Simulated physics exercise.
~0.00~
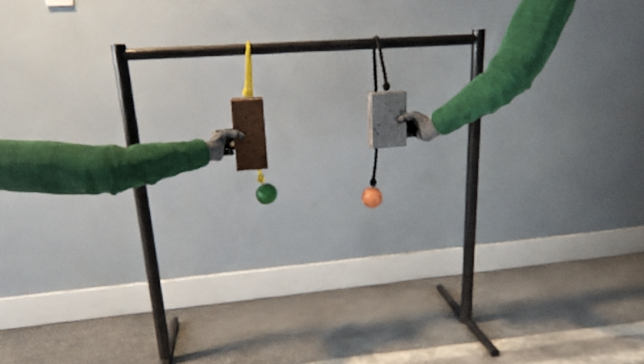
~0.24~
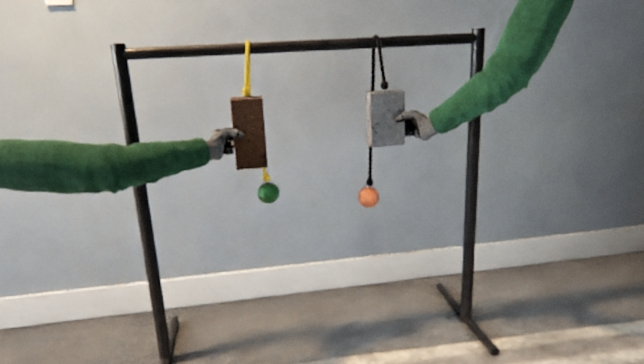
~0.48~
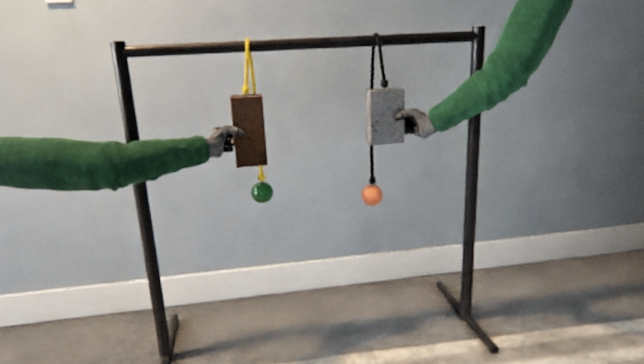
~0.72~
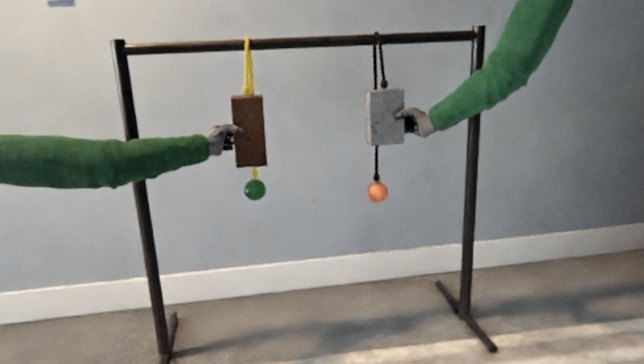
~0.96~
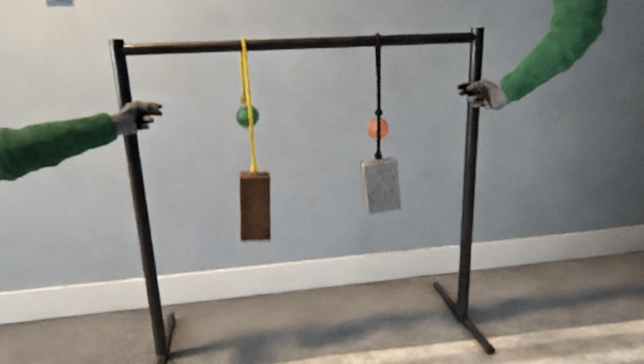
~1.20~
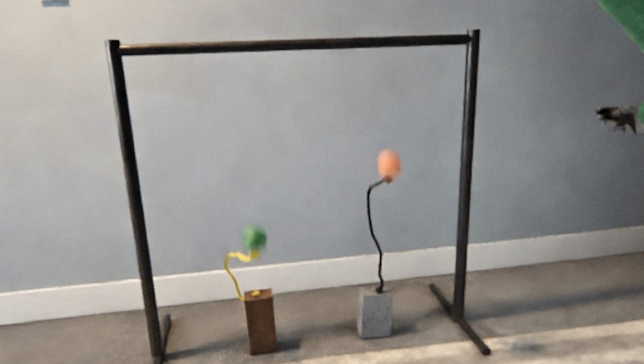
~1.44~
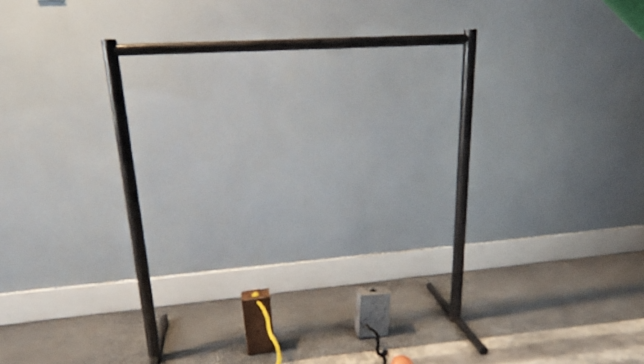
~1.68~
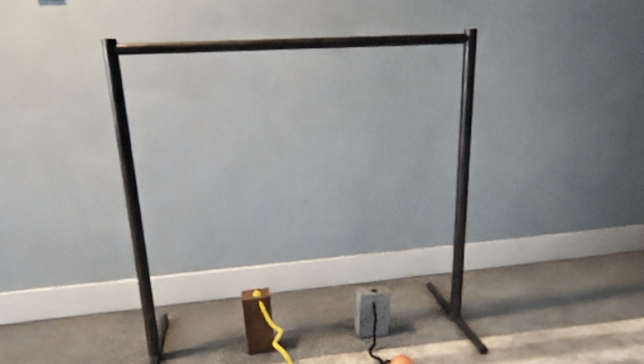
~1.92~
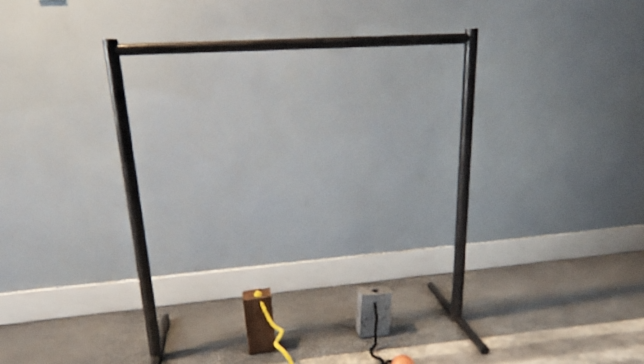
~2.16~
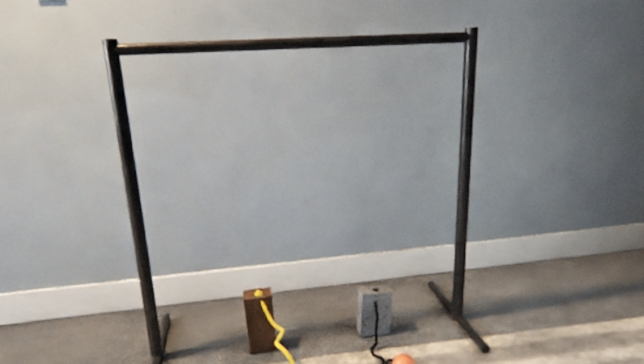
A brown brick and a gray block fell from a metal bar after two green-sleeved arms let them go, whipping the small green and orange balls upward on their cords, and both blocks ended up standing on the floor beneath the empty bar.
